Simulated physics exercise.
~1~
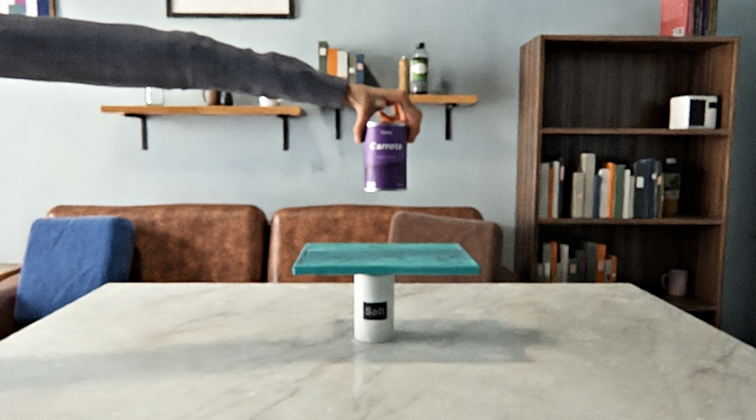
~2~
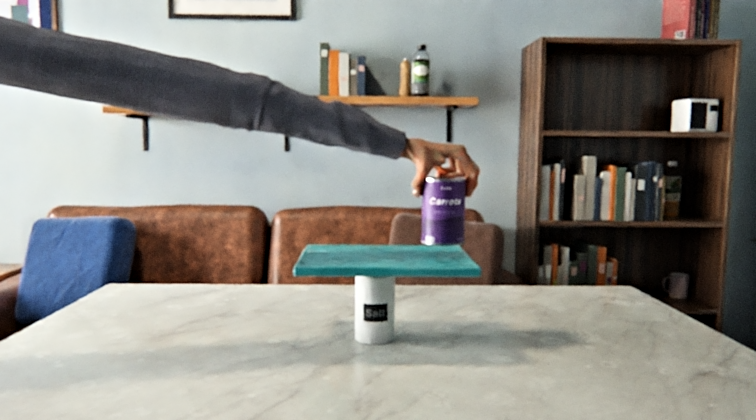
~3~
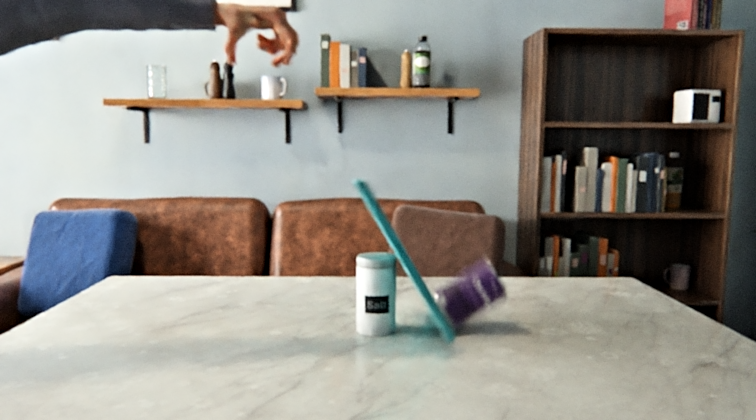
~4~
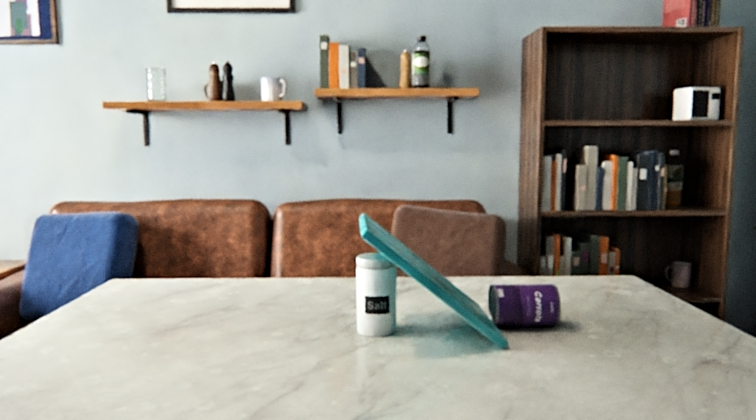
A marble-topped table stands in a living room, seen from its near edge by a gently swaying camera, with brown leather seats, a blue cushion, wall shelves and a dark bookcase behind. At the centre, a flat turquoise lid balances across an upright white jar labelled as salt. A hand reaching from the left holds a purple tin above the lid, then moves it right and lowers it towards the right end. Once the hand lets go and draws back, the lid tips steeply rightward and the tin tumbles with it. Finally the tin lies on its side at right, the lid leans against the standing jar, and the hand is gone.
